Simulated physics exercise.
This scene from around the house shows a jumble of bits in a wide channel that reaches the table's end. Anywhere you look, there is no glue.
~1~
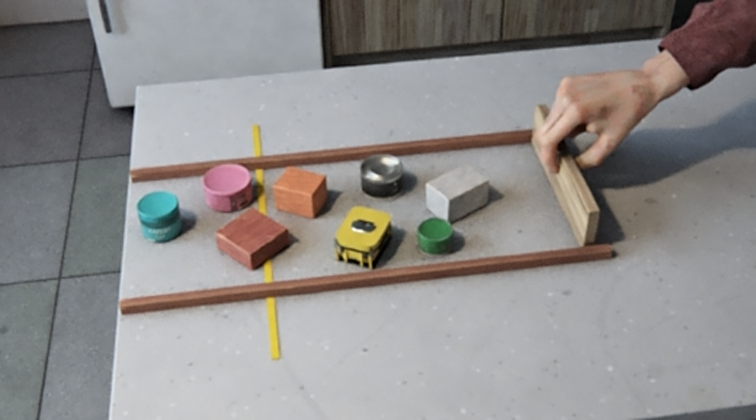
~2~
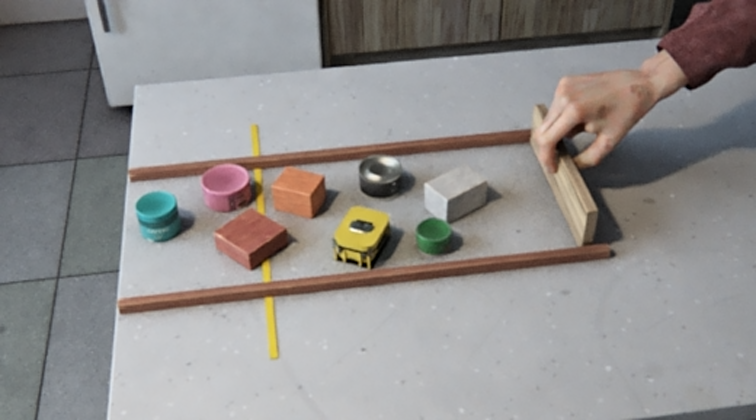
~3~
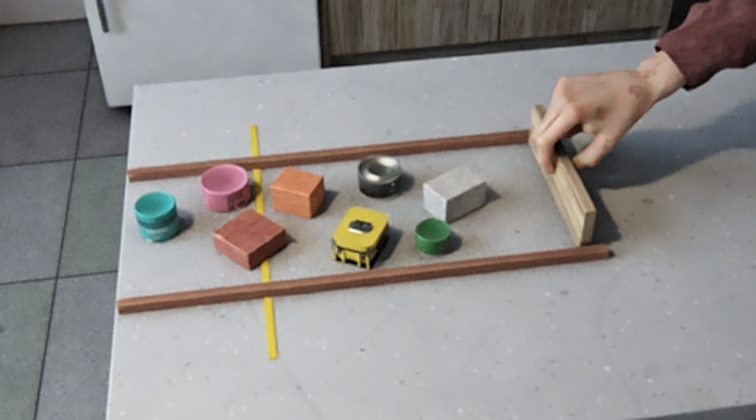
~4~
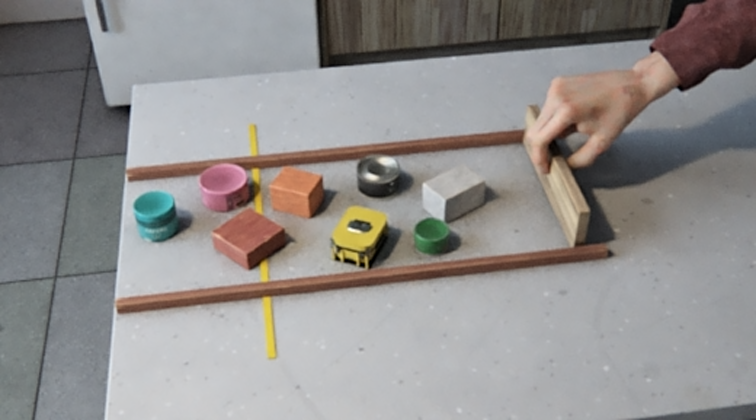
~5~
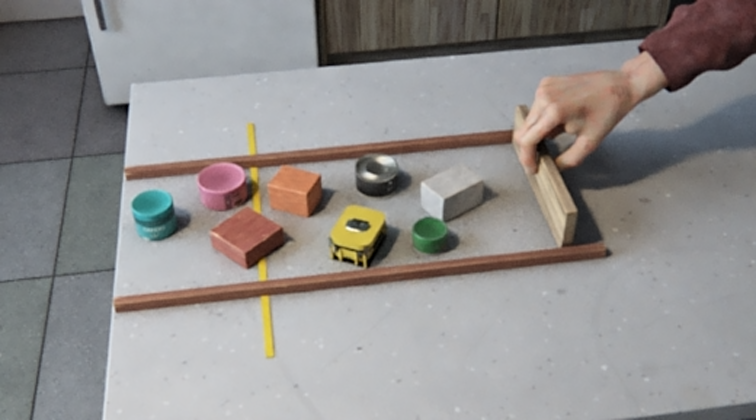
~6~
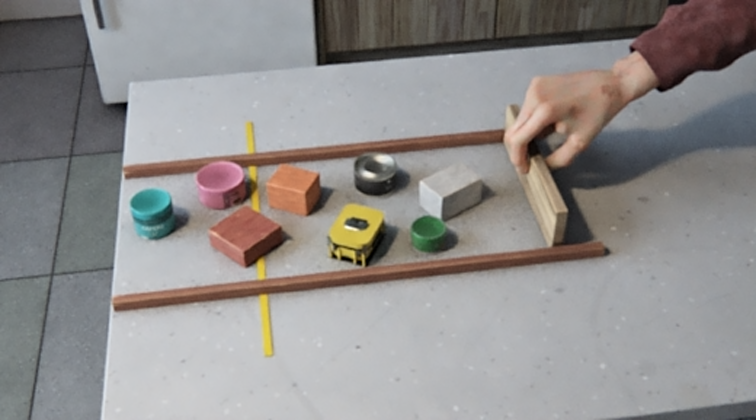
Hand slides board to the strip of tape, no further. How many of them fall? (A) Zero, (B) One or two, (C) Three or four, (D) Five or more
Option A: Zero.
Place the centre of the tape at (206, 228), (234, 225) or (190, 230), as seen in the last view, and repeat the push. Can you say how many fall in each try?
Respectively 2, 0 and 3.
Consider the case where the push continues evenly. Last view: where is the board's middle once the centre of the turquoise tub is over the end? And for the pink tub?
The turquoise tub gives roughly (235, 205), the pink tub roughly (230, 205).
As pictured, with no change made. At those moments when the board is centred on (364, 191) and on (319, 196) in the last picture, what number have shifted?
So 5, and at the other place 7.
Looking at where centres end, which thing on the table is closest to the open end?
The turquoise tub finishes closest.
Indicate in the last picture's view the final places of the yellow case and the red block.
In the last picture the yellow case sits around (205, 245) and the red block around (170, 230).
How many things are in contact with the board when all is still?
The figure is 3.
Soon after, none off yet; turquoise tub at rest near (153, 214); pink tub at rest near (221, 185); red block at rest near (246, 235).
At rest, the number that fall off is zero.
